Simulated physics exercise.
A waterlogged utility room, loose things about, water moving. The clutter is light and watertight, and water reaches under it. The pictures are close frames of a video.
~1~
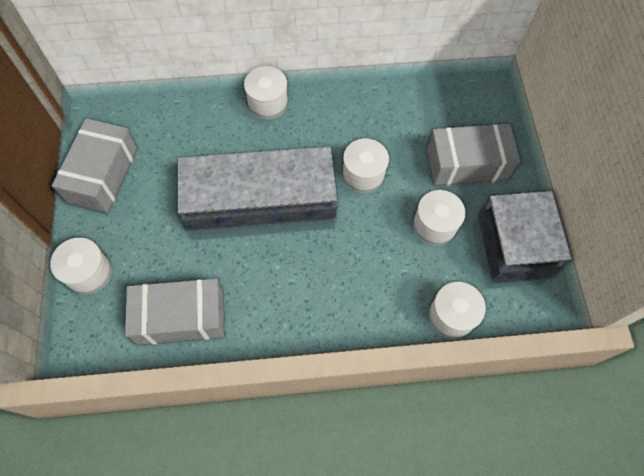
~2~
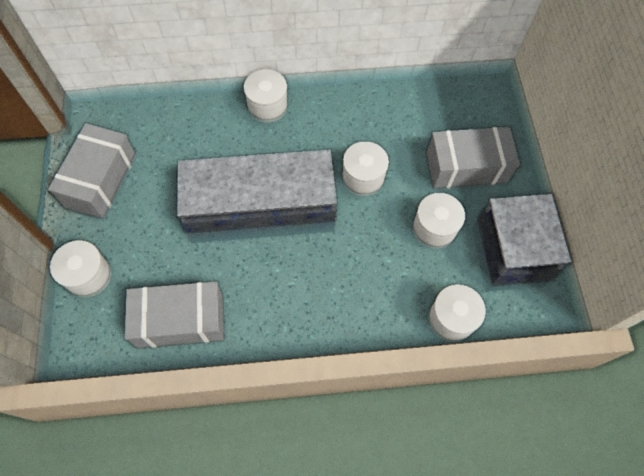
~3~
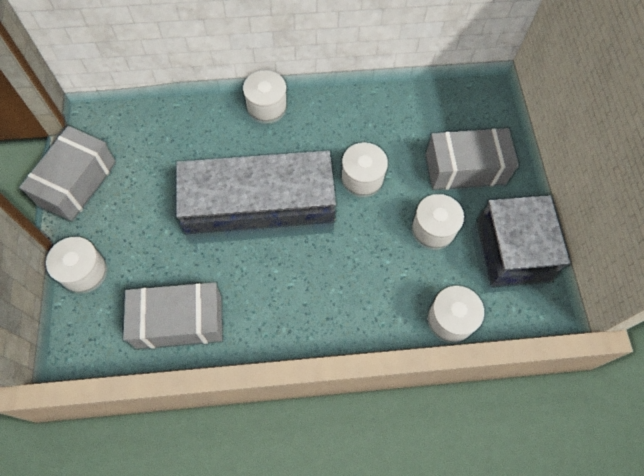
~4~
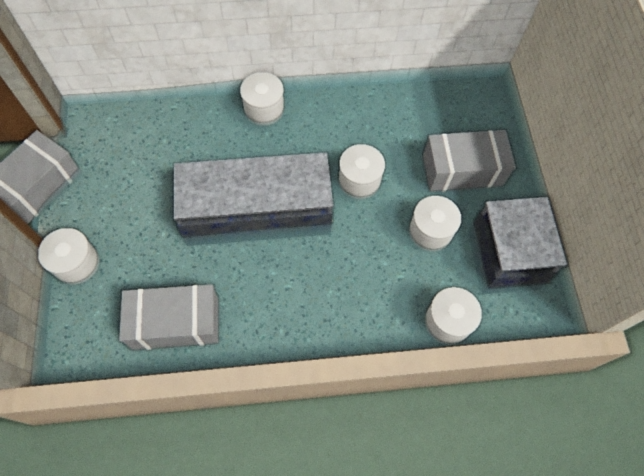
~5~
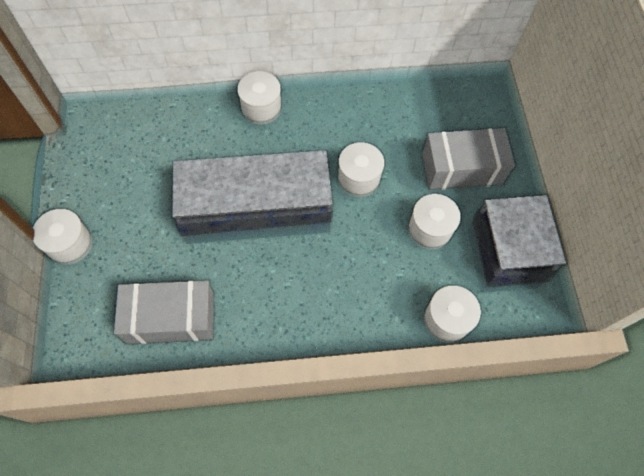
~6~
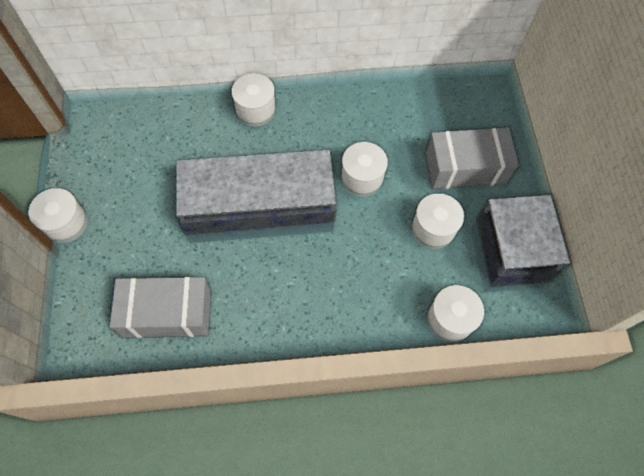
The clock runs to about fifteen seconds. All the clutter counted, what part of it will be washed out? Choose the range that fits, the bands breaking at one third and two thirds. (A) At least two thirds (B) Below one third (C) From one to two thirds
From one to two thirds (C).
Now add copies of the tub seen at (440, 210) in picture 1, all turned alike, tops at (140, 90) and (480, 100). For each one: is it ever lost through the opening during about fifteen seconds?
Result, as listed: Ends up outside; never gets out.
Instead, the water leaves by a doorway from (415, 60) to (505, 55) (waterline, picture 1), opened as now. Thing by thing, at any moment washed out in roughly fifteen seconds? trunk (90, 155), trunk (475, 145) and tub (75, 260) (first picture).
Taking them in turn, the first is held back, the second is flushed away and the third is held back.
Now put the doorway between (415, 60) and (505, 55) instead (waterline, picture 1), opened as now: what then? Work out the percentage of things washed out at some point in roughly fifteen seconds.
Close to 50 percent.
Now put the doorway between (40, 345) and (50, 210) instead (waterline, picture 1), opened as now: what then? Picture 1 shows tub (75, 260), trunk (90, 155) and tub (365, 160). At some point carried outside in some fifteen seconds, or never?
Going through them in turn: Escaped; escaped; remains behind.
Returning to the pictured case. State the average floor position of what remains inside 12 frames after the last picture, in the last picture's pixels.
What remains is centred near (258, 210).
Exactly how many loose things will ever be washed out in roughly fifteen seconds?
I make it 5.
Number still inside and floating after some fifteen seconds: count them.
It works out to 3.
A moment on, 2 of 8 are out; 6 afloat.
Next, 2 of 8 are out; 6 afloat.
Later, 4 of 8 are out; 4 afloat.
In the end, 5 of 8 are out; 3 afloat.
